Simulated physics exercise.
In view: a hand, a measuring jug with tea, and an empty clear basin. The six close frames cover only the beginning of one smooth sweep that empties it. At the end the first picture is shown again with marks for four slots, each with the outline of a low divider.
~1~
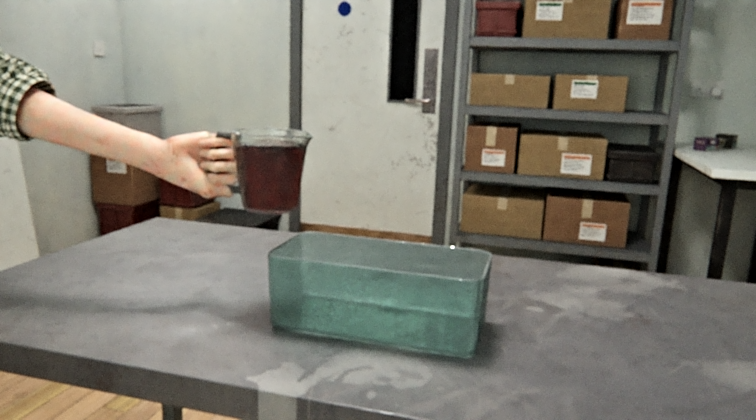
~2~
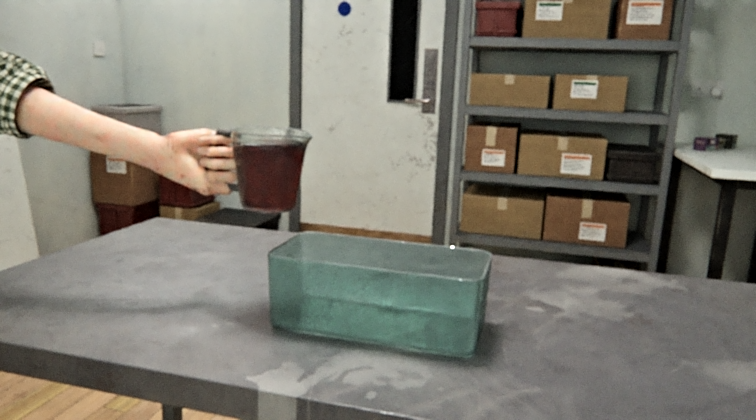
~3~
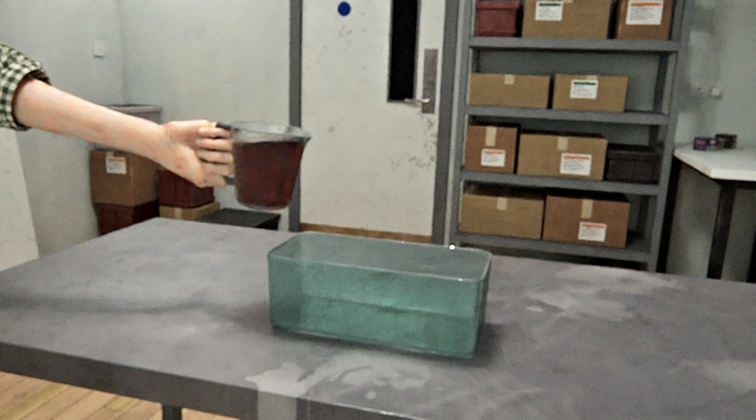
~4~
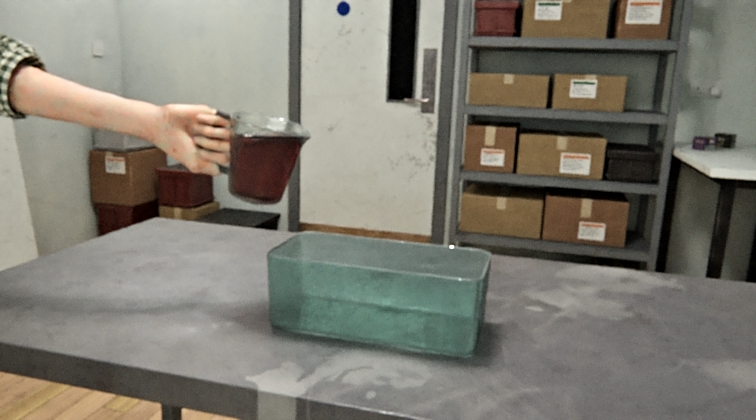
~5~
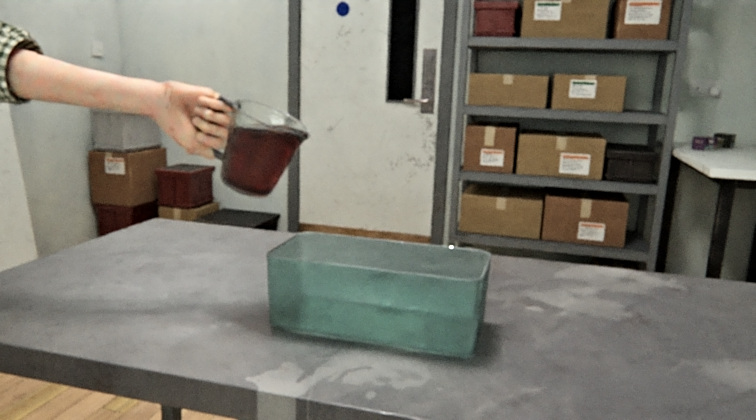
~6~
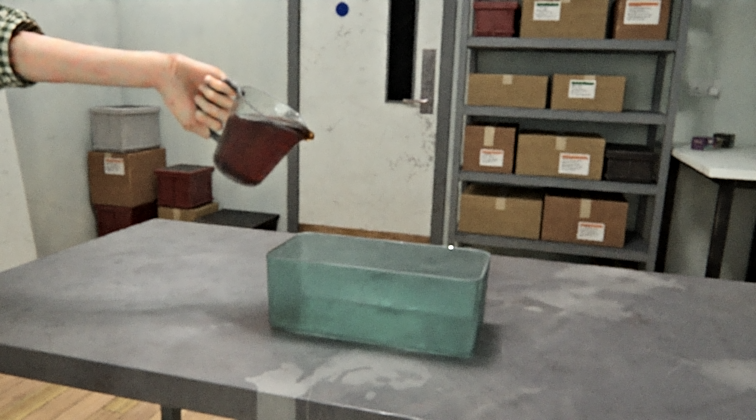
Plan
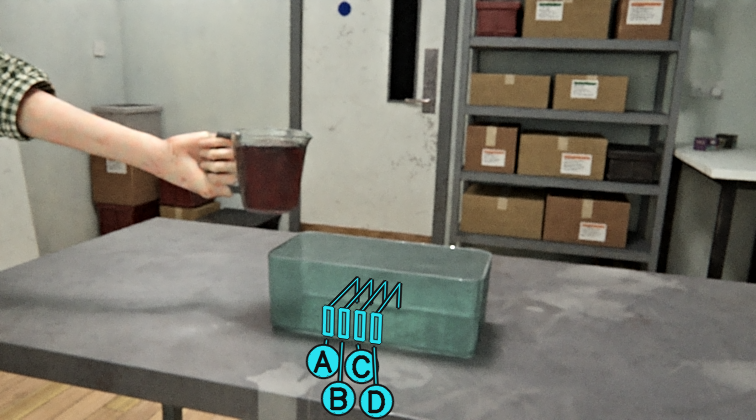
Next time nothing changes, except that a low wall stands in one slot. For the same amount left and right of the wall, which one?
Best: D.
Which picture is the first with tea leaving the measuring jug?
Picture 6.
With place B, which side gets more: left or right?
The right one.
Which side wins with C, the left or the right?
More ends on the right.
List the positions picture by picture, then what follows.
In the first picture, upright, lip at (310, 137); basin from (272, 325) to (476, 356); nothing has left yet.
In the second picture, upright, lip at (310, 137); nothing has left yet.
In the third picture, tipped about 6°, lip at (310, 137); nothing has left yet.
In the fourth picture, tipped about 13°, lip at (309, 137); nothing has left yet.
In the fifth picture, tipped about 22°, lip at (308, 137); nothing has left yet.
In the sixth picture, tipped about 33°, lip at (307, 137); tea is over the lip, down to (307, 137).
In cyan, A at (326, 340); B at (342, 342); C at (358, 345); D at (374, 347).
If A is chosen, about 11 % ends left of the wall and 86 % right of it; 3 % is lost outside.
If B is chosen, about 9 % ends left of the wall and 89 % right of it; 3 % is lost outside.
If C is chosen, about 16 % ends left of the wall and 81 % right of it; 3 % is lost outside.
If D is chosen, about 53 % ends left of the wall and 44 % right of it; 3 % is lost outside.
